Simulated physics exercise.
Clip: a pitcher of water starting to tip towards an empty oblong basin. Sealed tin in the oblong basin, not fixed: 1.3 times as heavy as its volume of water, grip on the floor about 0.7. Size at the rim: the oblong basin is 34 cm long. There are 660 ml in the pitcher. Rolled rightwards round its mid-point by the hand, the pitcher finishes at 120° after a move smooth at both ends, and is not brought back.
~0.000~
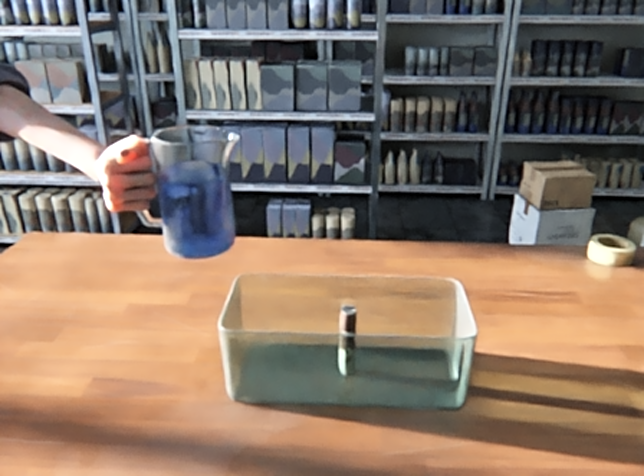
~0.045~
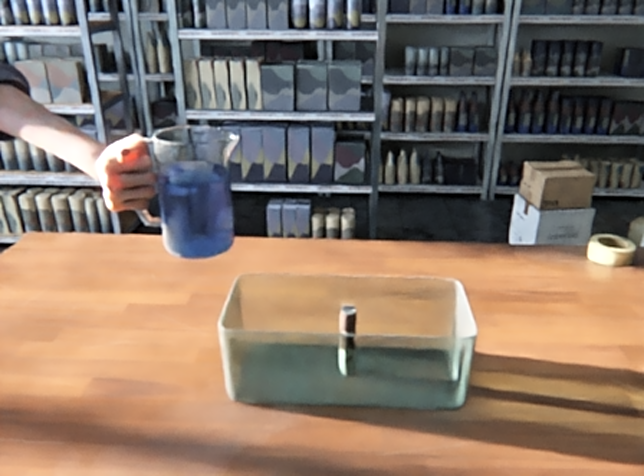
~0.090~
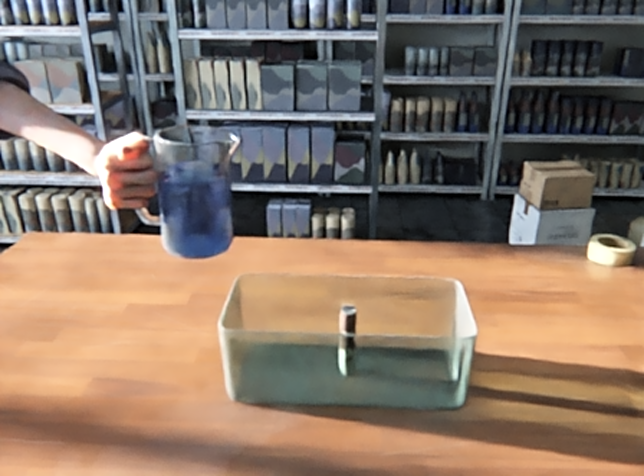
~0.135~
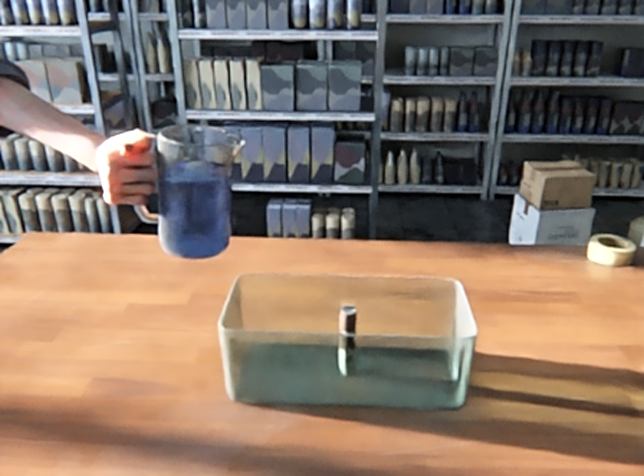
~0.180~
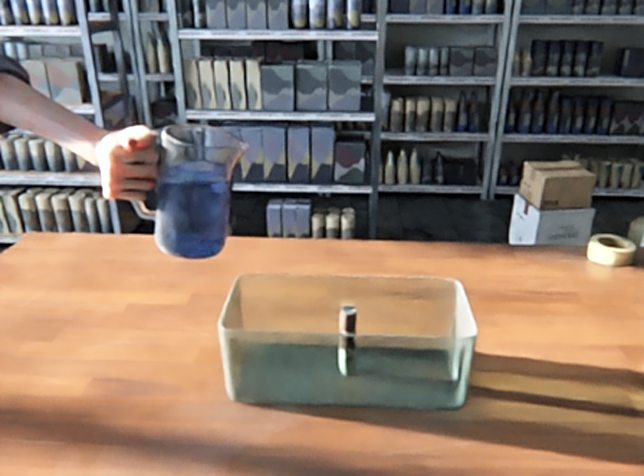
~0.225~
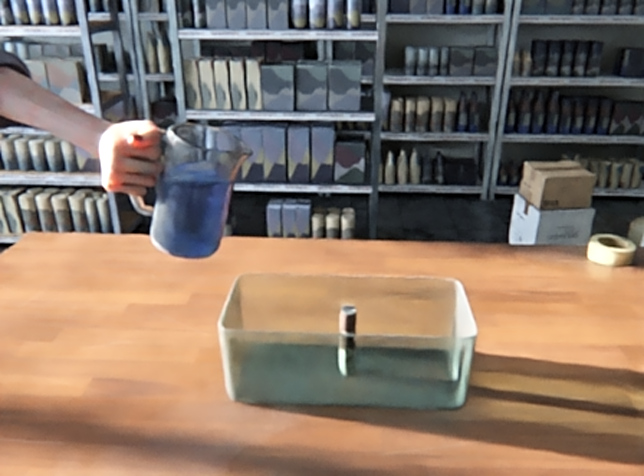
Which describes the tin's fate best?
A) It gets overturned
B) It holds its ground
B.
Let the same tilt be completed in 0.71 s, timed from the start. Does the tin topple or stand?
Holds steady.
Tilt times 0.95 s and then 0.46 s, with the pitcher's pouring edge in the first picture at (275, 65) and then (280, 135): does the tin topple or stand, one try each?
In the first try it comes down; in the second it comes down.
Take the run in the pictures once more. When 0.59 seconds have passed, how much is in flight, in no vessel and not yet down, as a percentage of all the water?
Near 10 per cent at that moment.
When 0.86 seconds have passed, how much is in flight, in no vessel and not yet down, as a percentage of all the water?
Around 26 percent of it is airborne.
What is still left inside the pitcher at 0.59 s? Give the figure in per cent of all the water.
Some 90 % of it is still there.
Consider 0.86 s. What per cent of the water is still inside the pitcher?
Around 28 in a hundred is still there.
After 0.59 s the tilt is 83° and 91 per cent is still to pour; the tin stands where it began.
After 0.86 s the tilt is 117° and 28 per cent is still to pour; the tin stands where it began.
After 1.14 s the tilt is 120° and 0 per cent is still to pour; the tin stands where it began.
After 1.45 s the tilt is 120° and 0 per cent is still to pour; the tin stands where it began.
In the end the tin stands where it began.
